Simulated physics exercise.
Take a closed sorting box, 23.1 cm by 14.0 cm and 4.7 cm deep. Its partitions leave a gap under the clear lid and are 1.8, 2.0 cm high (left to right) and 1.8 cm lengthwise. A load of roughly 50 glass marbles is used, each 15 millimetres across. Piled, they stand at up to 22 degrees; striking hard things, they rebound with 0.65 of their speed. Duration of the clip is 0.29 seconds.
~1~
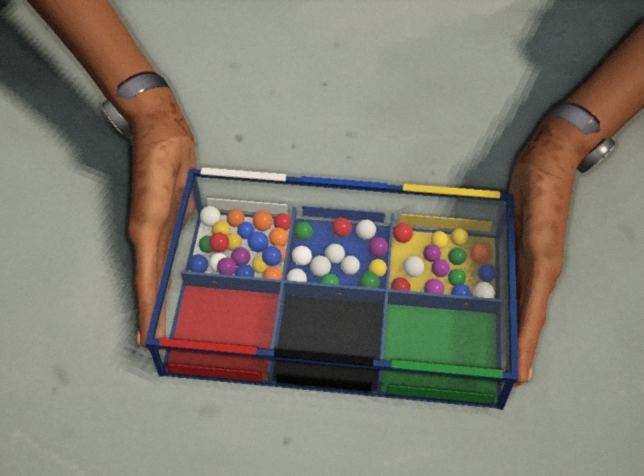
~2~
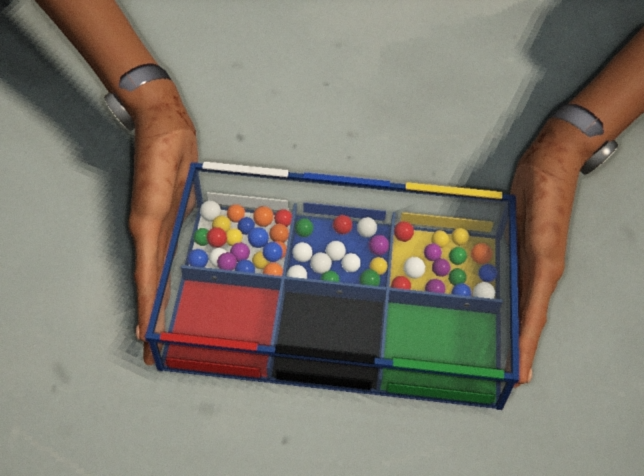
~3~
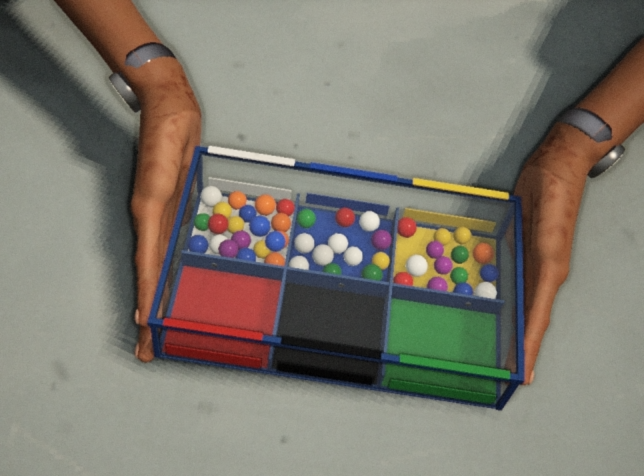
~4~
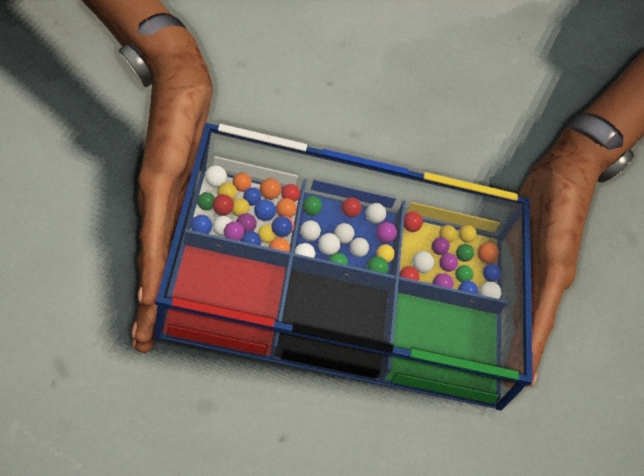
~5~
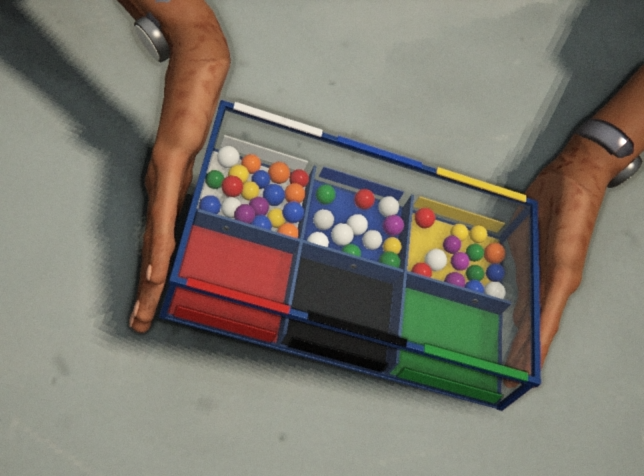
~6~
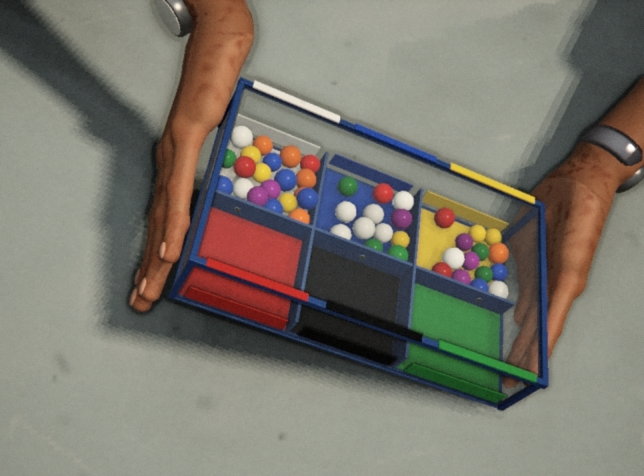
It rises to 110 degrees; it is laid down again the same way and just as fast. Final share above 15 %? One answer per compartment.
Red compartment: Below or equal, blue compartment: Below or equal, green compartment: Above, yellow compartment: Above, white compartment: Below or equal, black compartment: Below or equal.
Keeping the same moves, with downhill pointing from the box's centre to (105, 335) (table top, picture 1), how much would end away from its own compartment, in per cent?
75 %.
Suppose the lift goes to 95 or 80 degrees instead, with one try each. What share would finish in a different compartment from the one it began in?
65 % and 35 %.
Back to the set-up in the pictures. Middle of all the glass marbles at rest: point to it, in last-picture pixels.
Somewhere near (455, 282) in the last picture.
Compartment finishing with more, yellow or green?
Yellow compartment.
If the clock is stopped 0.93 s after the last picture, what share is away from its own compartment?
About 55 percent.
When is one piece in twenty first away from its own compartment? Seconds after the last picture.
0.80 s or so.
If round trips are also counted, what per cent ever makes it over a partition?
About 75 %.
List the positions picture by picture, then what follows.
In the first frame, box tilt 0 degrees, front corners at (153, 341) and (511, 375); blue 25 %, yellow 30 %, white 45 %.
In the second frame, box tilt 1 degrees, front corners at (153, 335) and (512, 375).
In the third frame, box tilt 6 degrees, front corners at (155, 320) and (517, 376), lowest corner right back.
In the fourth frame, box tilt 12 degrees, front corners at (163, 299) and (525, 377), lowest corner right back.
In the fifth frame, box tilt 18 degrees, front corners at (177, 279) and (533, 379), lowest corner right back.
In the sixth frame, box tilt 24 degrees, front corners at (196, 258) and (541, 380), lowest corner right back; blue 25 %, yellow 30 %, white 45 %.
Then, 0.93 s after the last picture, tilt 109 degrees; blue 35 %, green 5 %, yellow 50 %, white 10 %, black 5 %.
Then, 1.54 s after the last picture, tilt 48 degrees; green 35 %, yellow 65 %.
Then, 2.21 s after the last picture, tilt 0 degrees; green 35 %, yellow 60 %.
In the end, red 0 %, blue 0 %, green 35 %, yellow 60 %, white 0 %, black 0 %.
